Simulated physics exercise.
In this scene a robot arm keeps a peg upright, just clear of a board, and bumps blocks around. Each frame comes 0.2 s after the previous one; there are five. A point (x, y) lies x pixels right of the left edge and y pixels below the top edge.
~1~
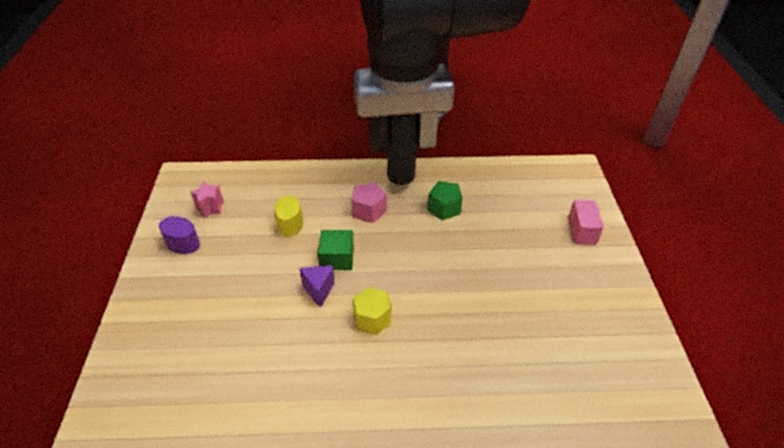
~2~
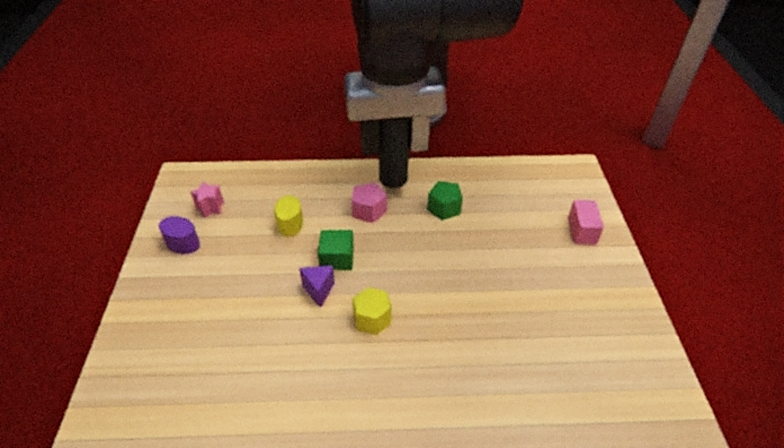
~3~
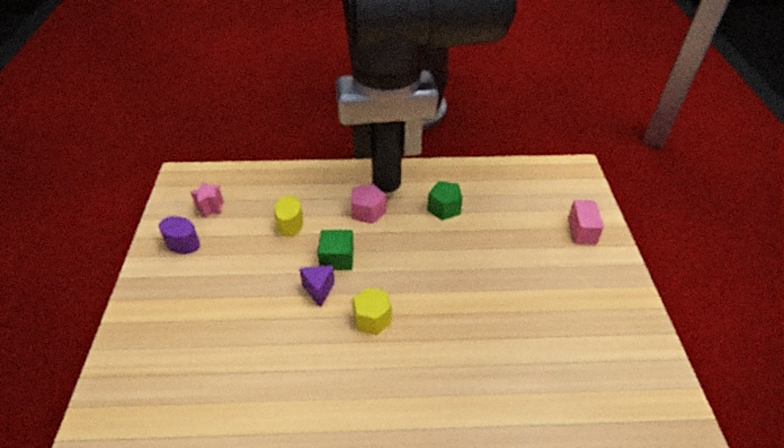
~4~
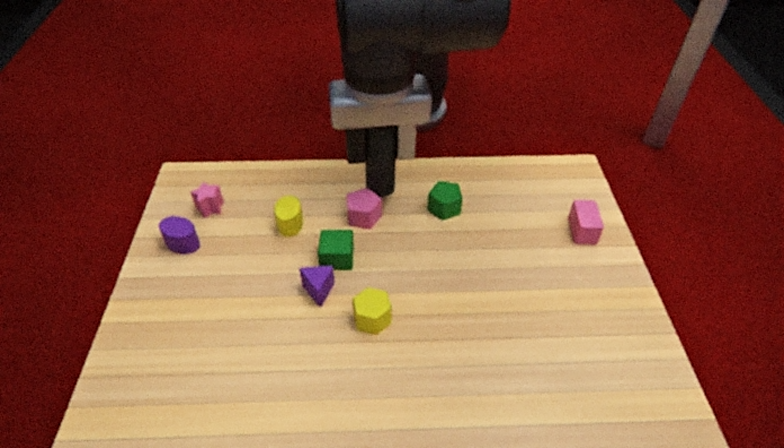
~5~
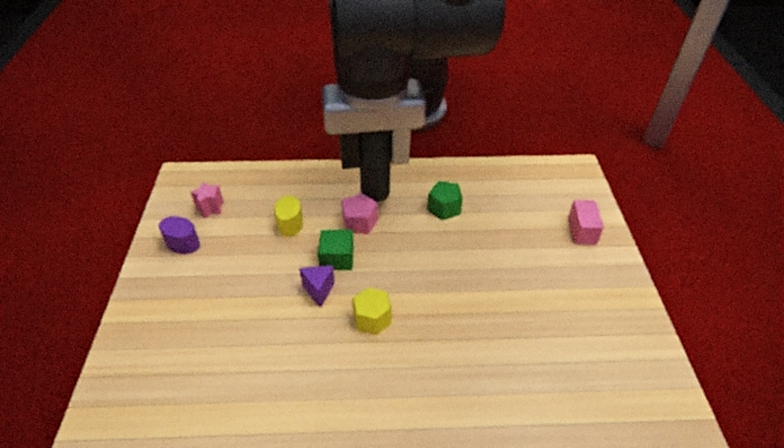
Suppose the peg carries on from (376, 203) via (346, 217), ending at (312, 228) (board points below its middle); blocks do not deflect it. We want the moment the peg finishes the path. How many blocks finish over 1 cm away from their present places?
That makes 2 blocks.
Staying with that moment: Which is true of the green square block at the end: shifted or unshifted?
Moved off its spot.
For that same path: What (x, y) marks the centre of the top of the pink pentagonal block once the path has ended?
I'd expect the centre of its top face to be at (339, 227).
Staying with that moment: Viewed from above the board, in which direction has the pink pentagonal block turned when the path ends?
From above, it looks like the pink pentagonal block goes counterclockwise.
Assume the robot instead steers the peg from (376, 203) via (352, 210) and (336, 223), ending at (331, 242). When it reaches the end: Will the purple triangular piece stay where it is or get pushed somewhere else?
Shifted.
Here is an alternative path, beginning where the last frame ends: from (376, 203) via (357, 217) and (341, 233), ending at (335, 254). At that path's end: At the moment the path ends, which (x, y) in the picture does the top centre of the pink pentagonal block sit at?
So, by the moment the path ends, you'll find the top centre of the pink pentagonal block at (330, 263).
On the path given first. Halfway along, peg at (345, 206); green square block at (334, 248), turned 20° clockwise; pink pentagonal block at (342, 223), turned 55° anticlockwise.
At the end, peg at (311, 217); yellow oval block at (282, 207); green square block at (333, 252), turned 15° clockwise; pink pentagonal block at (339, 227), turned 65° anticlockwise; green pentagonal block unmoved.
